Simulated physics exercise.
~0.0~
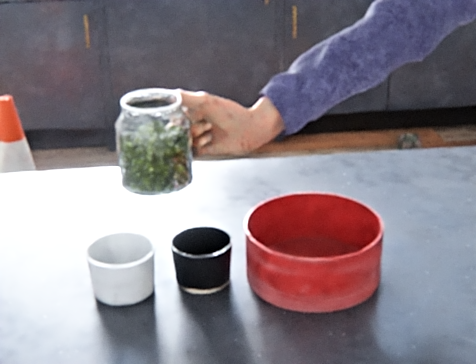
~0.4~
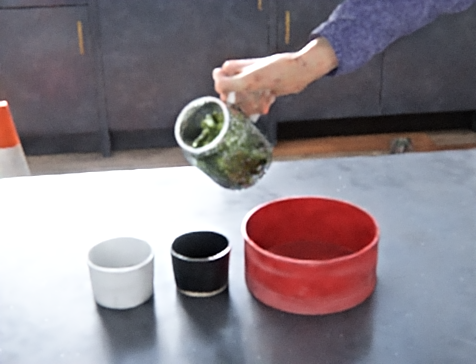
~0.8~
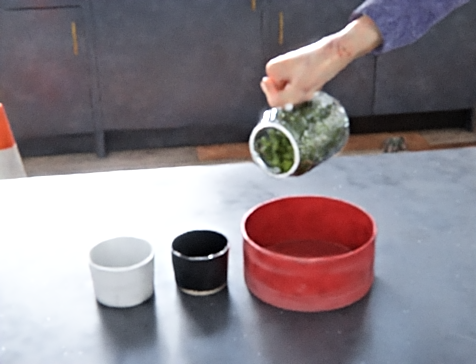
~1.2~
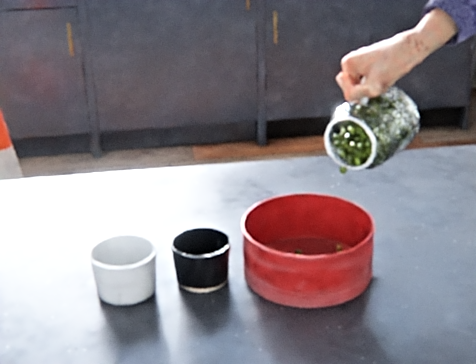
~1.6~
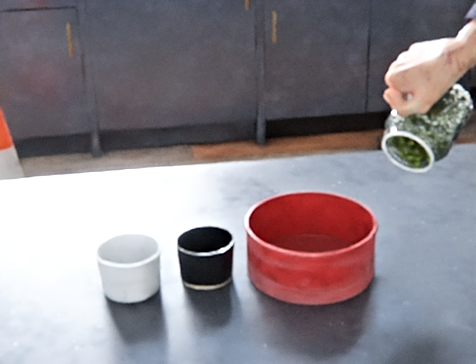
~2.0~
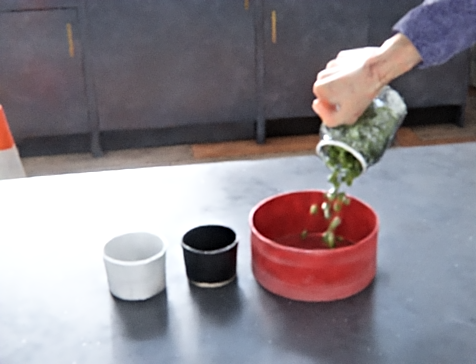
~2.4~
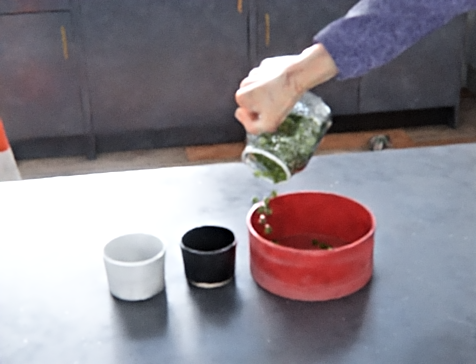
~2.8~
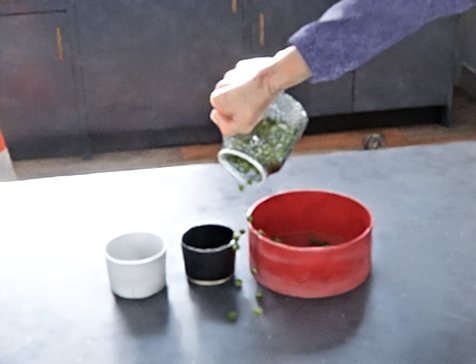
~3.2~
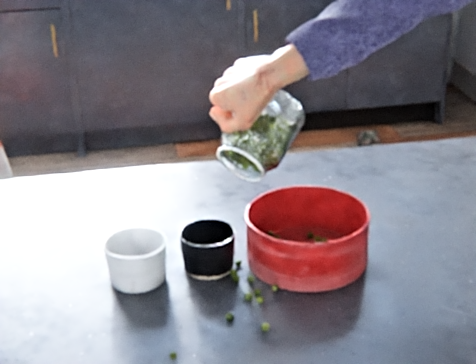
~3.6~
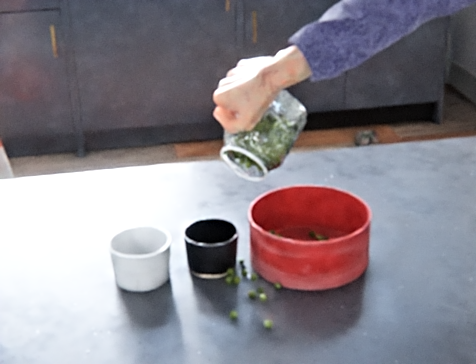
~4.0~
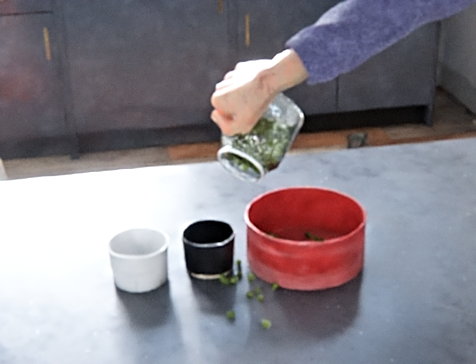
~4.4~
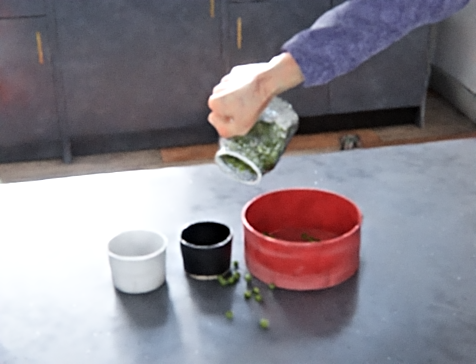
A glass jar of small green olives, held by a hand, moves right over a red pot while tilting, then swings back left, pouring some into the pot and spilling a few beside the black dish, and finally stays tipped, still partly full, above the table.
